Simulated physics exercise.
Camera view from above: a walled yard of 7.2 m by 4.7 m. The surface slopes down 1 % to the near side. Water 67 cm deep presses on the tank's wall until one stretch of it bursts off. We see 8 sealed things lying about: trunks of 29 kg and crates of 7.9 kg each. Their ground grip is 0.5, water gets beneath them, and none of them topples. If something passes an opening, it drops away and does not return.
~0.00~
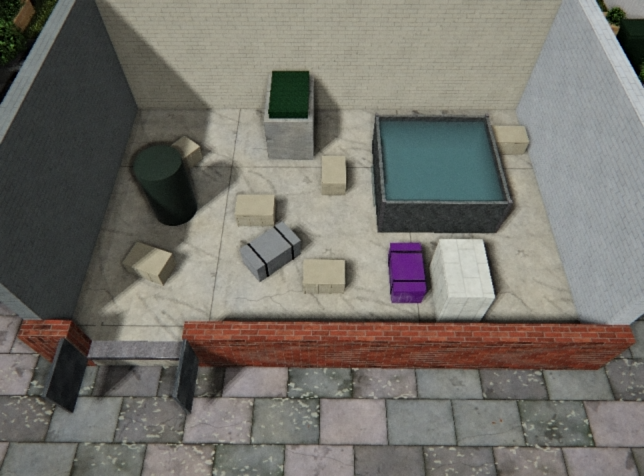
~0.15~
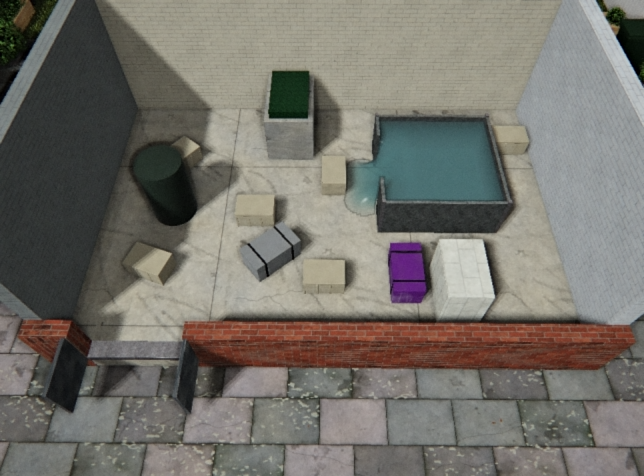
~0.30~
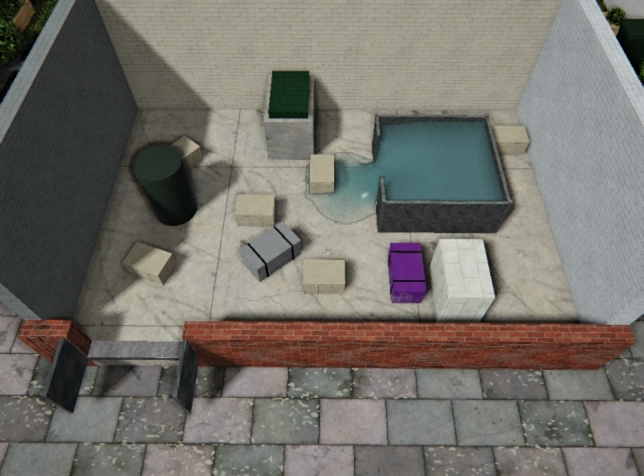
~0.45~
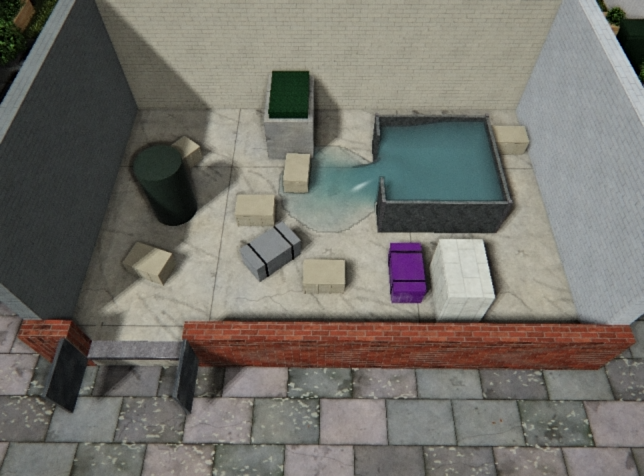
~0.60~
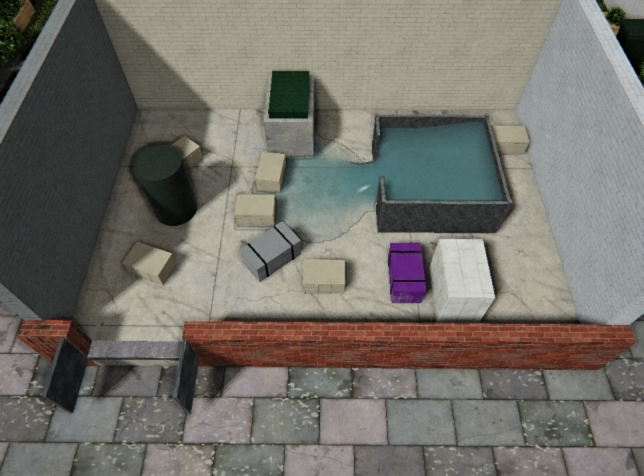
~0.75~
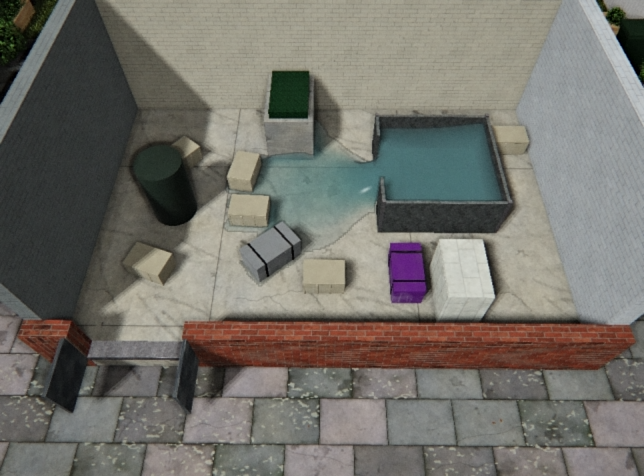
A walled yard with a pale marble floor and a low red brick wall along its near side is seen from above by a still camera. Beige crates lie scattered among a dark green cylinder at left, a planter at the back, a grey trunk, a purple trunk and a raised pool at right. Water pours from the pool's left side and spreads leftward, pushing one crate along, then slightly shifting another.
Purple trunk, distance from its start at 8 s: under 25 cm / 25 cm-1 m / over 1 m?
Under 25 cm.
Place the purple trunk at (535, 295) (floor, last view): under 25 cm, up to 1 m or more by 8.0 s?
I'd say it does not really move.
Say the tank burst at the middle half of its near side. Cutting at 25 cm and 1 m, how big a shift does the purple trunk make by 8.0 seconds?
With that failure, the purple trunk lands a long way off.
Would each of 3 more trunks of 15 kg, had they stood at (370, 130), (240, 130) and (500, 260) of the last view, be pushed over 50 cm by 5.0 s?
Spot by spot, in turn: Falls short, exceeds it, falls short.
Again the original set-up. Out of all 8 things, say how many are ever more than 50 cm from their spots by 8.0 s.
The total is 6.
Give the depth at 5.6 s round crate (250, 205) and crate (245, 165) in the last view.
I'd estimate 10 cm for the first and 6 cm for the second.
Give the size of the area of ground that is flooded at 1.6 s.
The covered patch comes to about 15 m2.
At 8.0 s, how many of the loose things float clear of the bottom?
The number is 3.
After 1.6 s the purple trunk is near (408, 266), 0.0 m from its start, aground; 0 of 8 are out; 2 afloat.
After 3.6 s the purple trunk is near (408, 266), 0.0 m from its start, aground; 0 of 8 are out; 4 afloat.
After 5.6 s the purple trunk is near (408, 266), 0.0 m from its start, aground; 1 of 8 are out; 3 afloat.
After 8.0 s the purple trunk is near (408, 266), 0.0 m from its start, aground; 1 of 8 are out; 3 afloat.
